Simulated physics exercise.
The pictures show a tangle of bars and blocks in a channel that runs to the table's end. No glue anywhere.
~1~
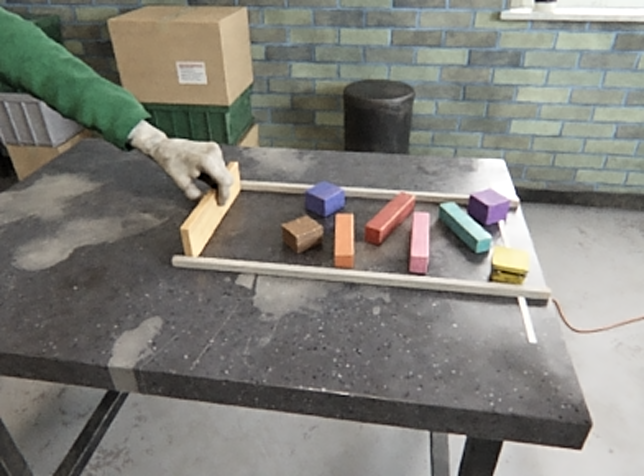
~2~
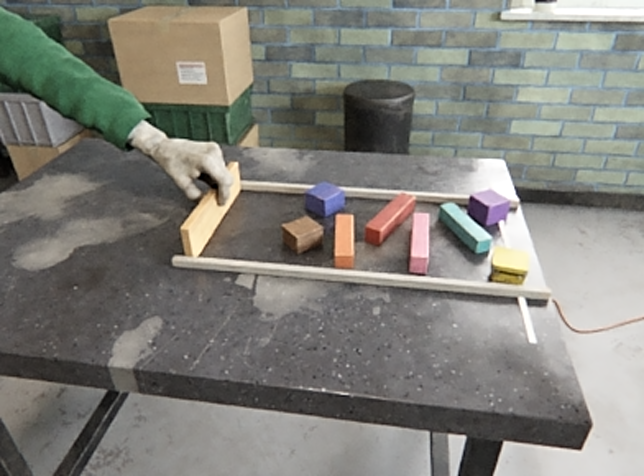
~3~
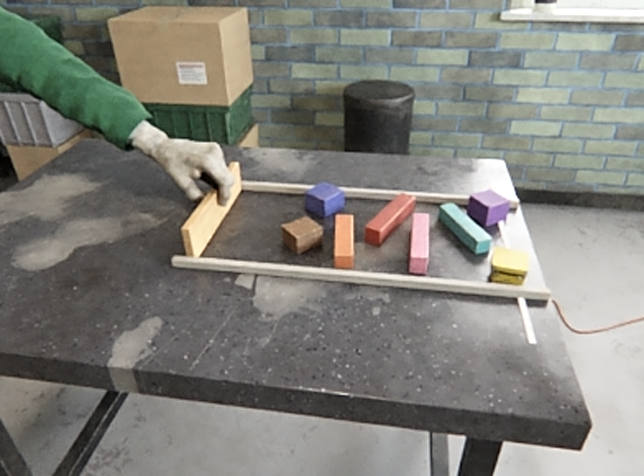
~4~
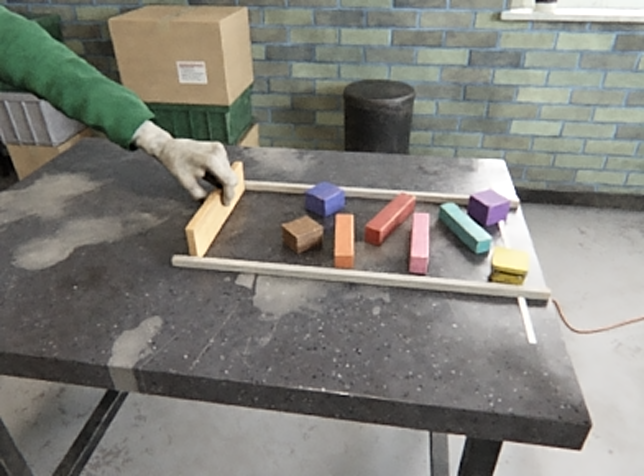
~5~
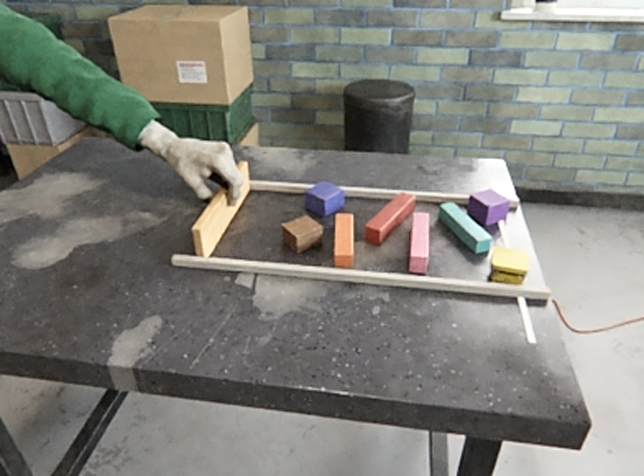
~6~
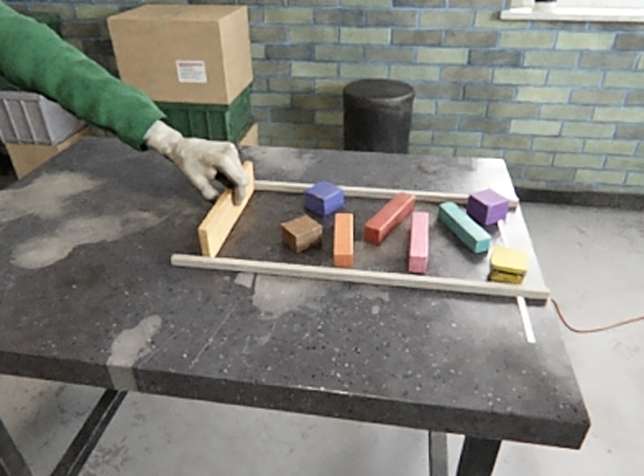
In this clip, a gloved hand in a green sleeve slides a wooden board slightly to the right between two rails on a dark table, while the colored blocks and bars, including a yellow piece near the right end, stay still.
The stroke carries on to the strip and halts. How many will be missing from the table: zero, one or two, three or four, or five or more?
As it turns out, the number that fall off is five or more.
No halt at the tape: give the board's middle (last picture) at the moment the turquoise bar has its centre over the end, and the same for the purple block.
For the turquoise bar at (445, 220), for the purple block at (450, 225).
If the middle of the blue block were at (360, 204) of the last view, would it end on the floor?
From there it is kept.
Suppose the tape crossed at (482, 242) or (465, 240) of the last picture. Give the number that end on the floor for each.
The counts: 5 and 4.
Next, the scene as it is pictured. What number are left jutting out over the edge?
2 of them.
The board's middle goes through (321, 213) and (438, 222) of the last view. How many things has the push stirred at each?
At the one place 4, at the other 8.
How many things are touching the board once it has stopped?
That makes 2.
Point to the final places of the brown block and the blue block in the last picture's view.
The brown block at (525, 246), the blue block at (515, 208).
Soon after, none off yet; yellow case at rest near (508, 266); purple block at rest near (488, 206); turquoise bar at rest near (463, 226).
Then, none off yet; yellow case moved about its own width near (532, 268); purple block moved a little near (501, 206); turquoise bar moved a little near (500, 226).
At rest, the number that fall off is five or more; fallen, orange bar, red bar, pink bar, turquoise bar, purple block and yellow case.
